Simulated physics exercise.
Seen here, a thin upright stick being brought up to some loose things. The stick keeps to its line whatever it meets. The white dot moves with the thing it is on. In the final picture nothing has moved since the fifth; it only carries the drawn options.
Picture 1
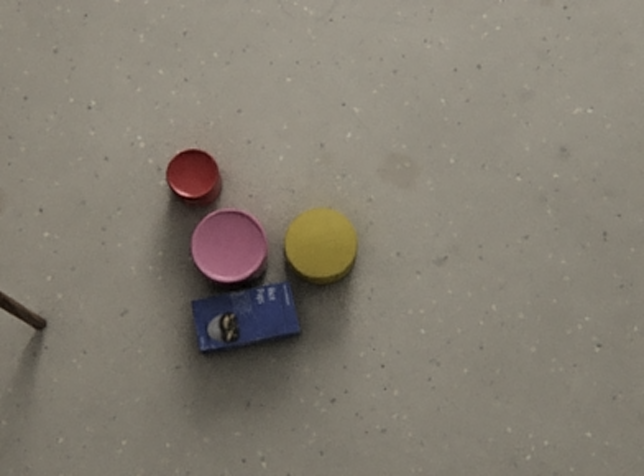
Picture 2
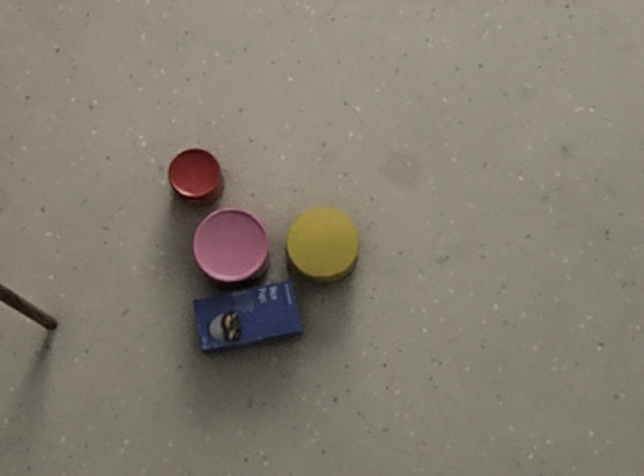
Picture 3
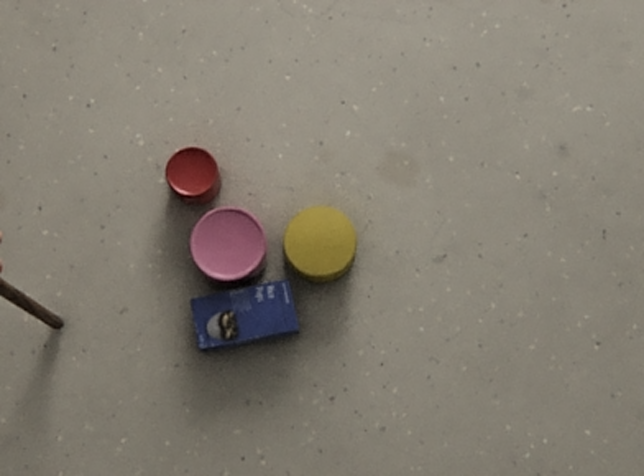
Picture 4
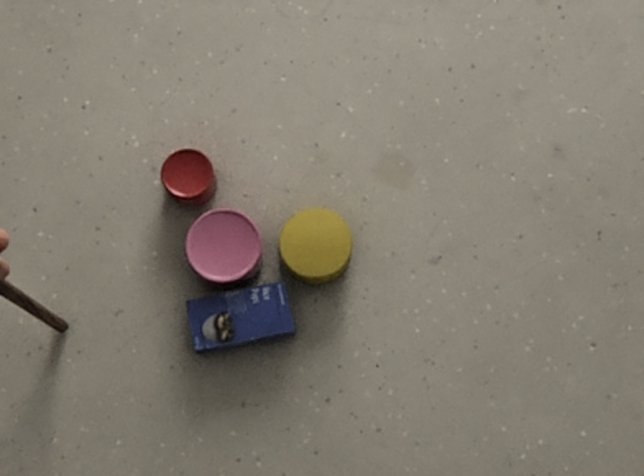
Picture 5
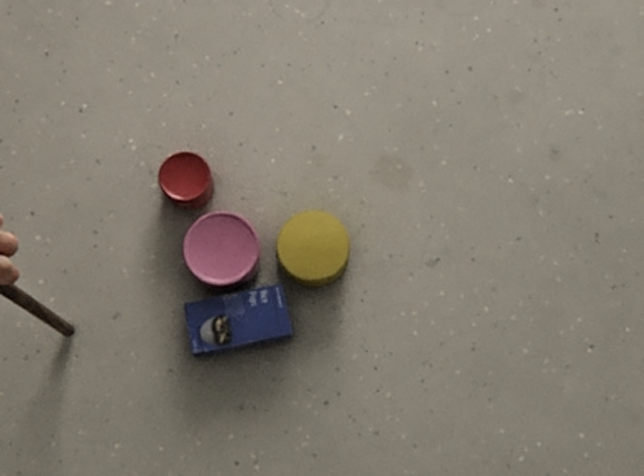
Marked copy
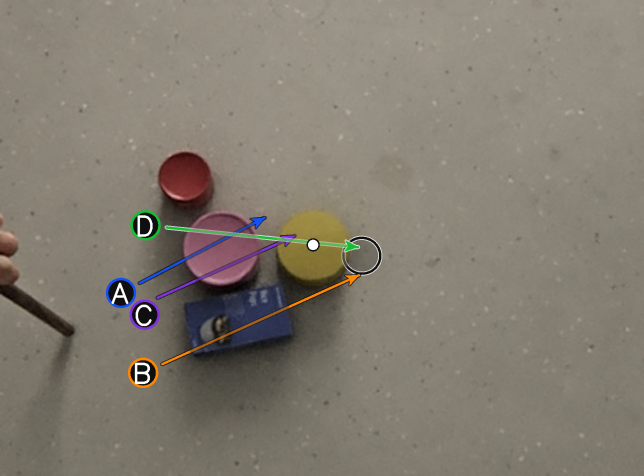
A thin brown stick, held by fingers that come into view at the left edge, moves a short way rightward across a speckled grey surface seen from above. Left of centre sit a small red jar, a larger pink jar below it, a yellow tin to the right and a blue packet underneath. The stick stays clear of them, and the view shifts very slightly.
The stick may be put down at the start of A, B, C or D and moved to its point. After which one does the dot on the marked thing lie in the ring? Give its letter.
A is the one.
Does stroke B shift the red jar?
No.
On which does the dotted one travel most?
D.
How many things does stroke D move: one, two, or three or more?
In all, three or more.
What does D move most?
It is the yellow tin.
On the marked copy, A from (140, 283) to (265, 218); B from (162, 364) to (359, 275); C from (157, 298) to (295, 236); D from (166, 227) to (358, 247); the ring at (362, 256); the white dot at (313, 245).
Taking A. A third of the way, foot of the stick (186, 260); yellow tin (314, 249).
Two thirds of the way, foot of the stick (231, 236); yellow tin (344, 252); pink jar (270, 245).
When it is over, foot of the stick (265, 218); yellow tin (362, 259); pink jar (288, 248); the dot on the yellow tin is in the ring.
As for the rest, B leaves the dotted thing at (324, 240); C leaves the dotted thing at (334, 248); D leaves the dotted thing at (385, 277).
